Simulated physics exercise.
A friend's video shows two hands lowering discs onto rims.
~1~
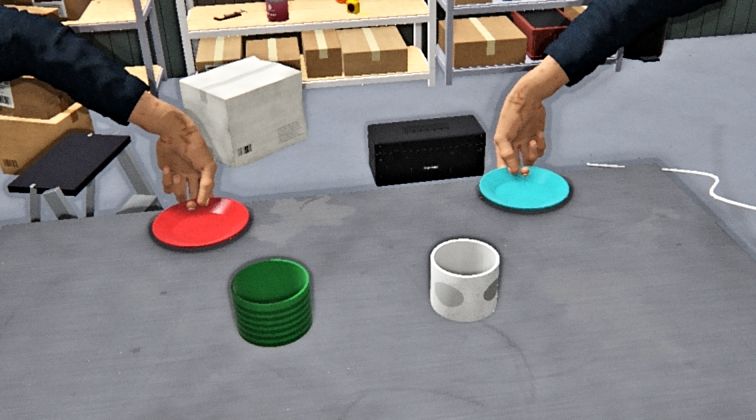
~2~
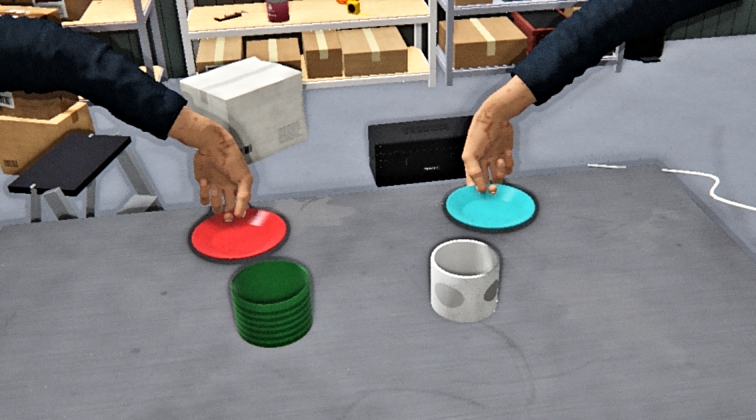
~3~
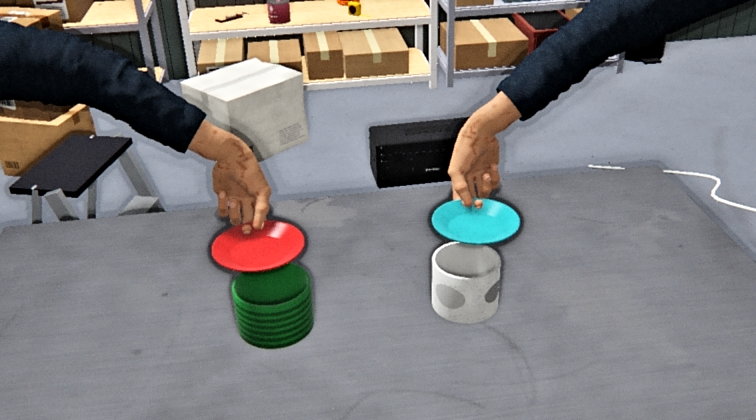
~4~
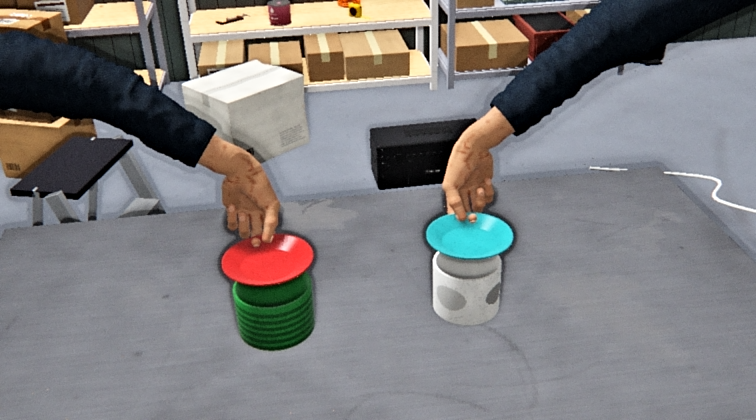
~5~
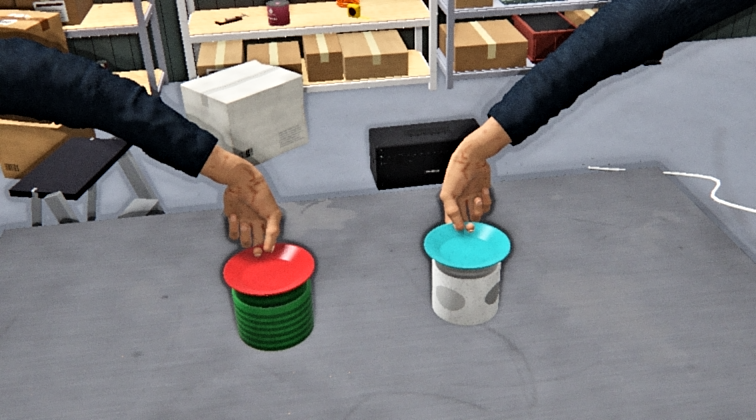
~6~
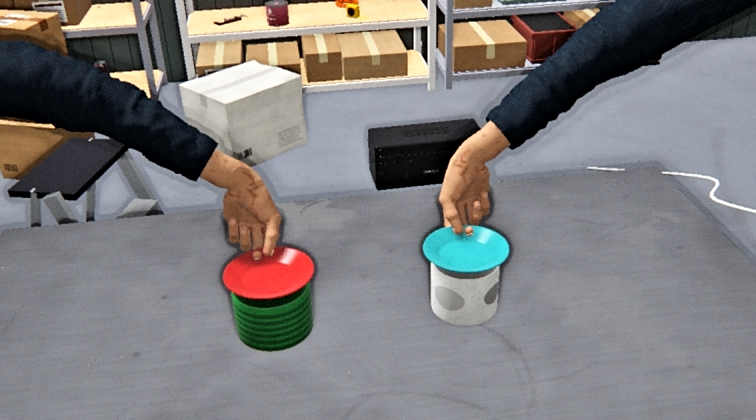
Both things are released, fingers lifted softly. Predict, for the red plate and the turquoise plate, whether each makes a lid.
The red plate makes a lid, the turquoise plate makes a lid.
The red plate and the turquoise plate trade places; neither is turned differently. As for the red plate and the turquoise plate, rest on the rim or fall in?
Looking at both, the red plate remains on top and the turquoise plate remains on top.
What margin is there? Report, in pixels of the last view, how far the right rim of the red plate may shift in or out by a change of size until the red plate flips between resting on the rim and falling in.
Move it left about 8 pixels and it flips.
Then, 0.10 s past the last view, red plate moving near (270, 281); turquoise plate moving near (466, 256).
Then, 0.26 s past the last view, red plate sitting on the rim near (270, 281); turquoise plate sitting on the rim near (466, 256).
Finally, the red plate works as a lid, near (270, 281); the turquoise plate works as a lid, near (466, 256).
